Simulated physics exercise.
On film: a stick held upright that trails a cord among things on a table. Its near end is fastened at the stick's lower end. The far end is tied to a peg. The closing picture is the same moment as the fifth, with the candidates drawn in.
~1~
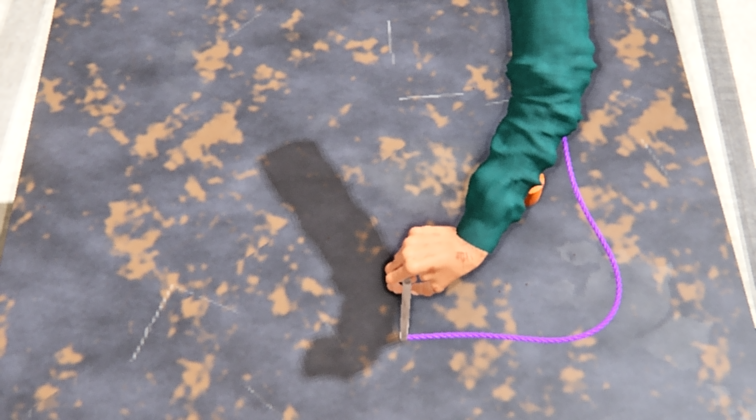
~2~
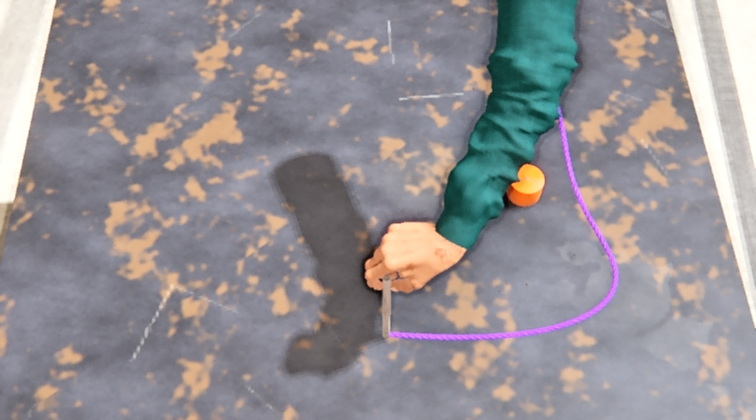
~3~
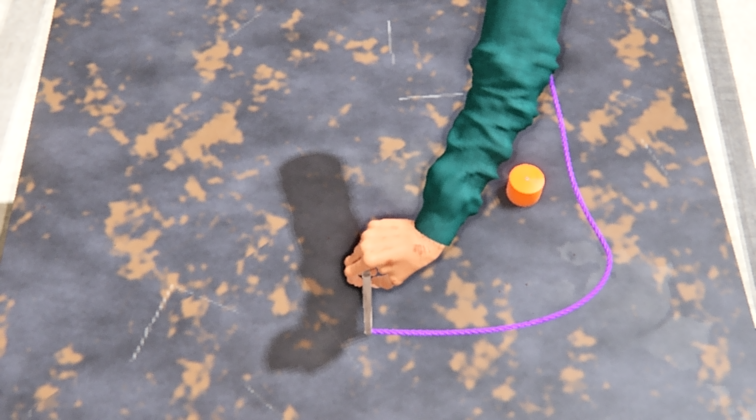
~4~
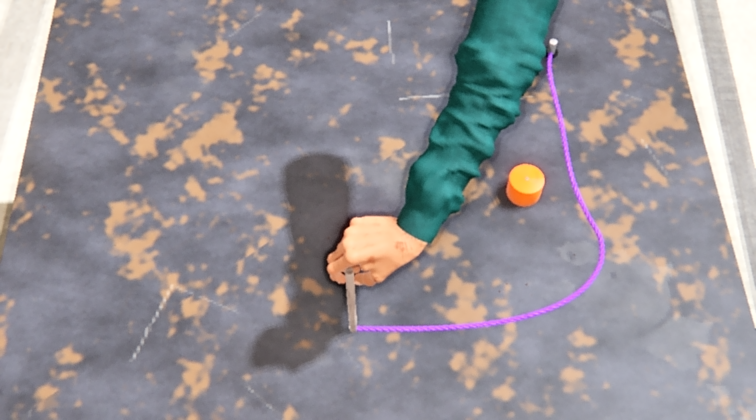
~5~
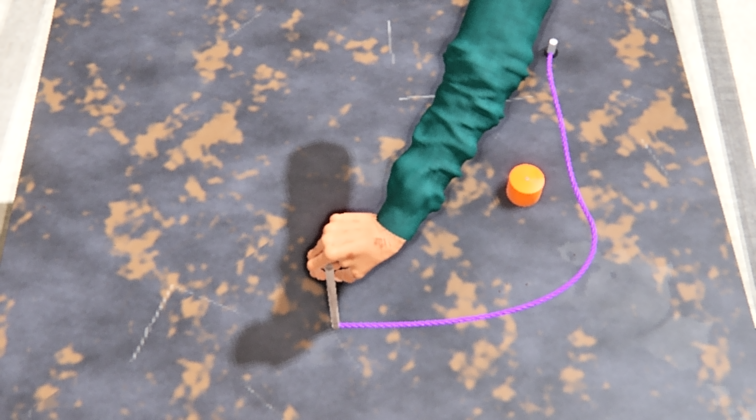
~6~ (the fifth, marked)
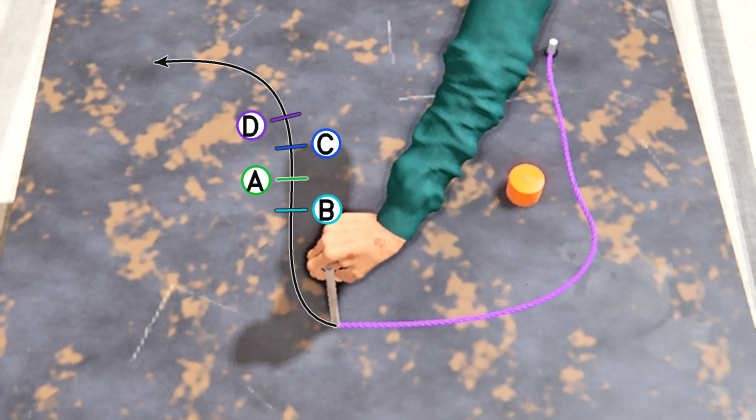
A hand in a green sleeve moving an upright stick leftward, trailing a purple cord and uncovering an orange pot, then a peg.
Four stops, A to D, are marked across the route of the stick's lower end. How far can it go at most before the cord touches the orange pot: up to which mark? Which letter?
It can go as far as D.
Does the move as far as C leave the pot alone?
Yes.
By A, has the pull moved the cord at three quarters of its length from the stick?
No.
On the copy, A at (292, 179); B at (291, 210); C at (291, 147); D at (286, 117); the route from (336, 326) via (291, 145) to (155, 63).
On D. First, foot of the stick (292, 258), middle of the cord (550, 250).
Then, foot of the stick (292, 179), middle of the cord (532, 243).
Finally, foot of the stick (286, 118), middle of the cord (505, 223); nothing has been touched.
By contrast, A is safe but short; B is safe but short; C is safe but short.
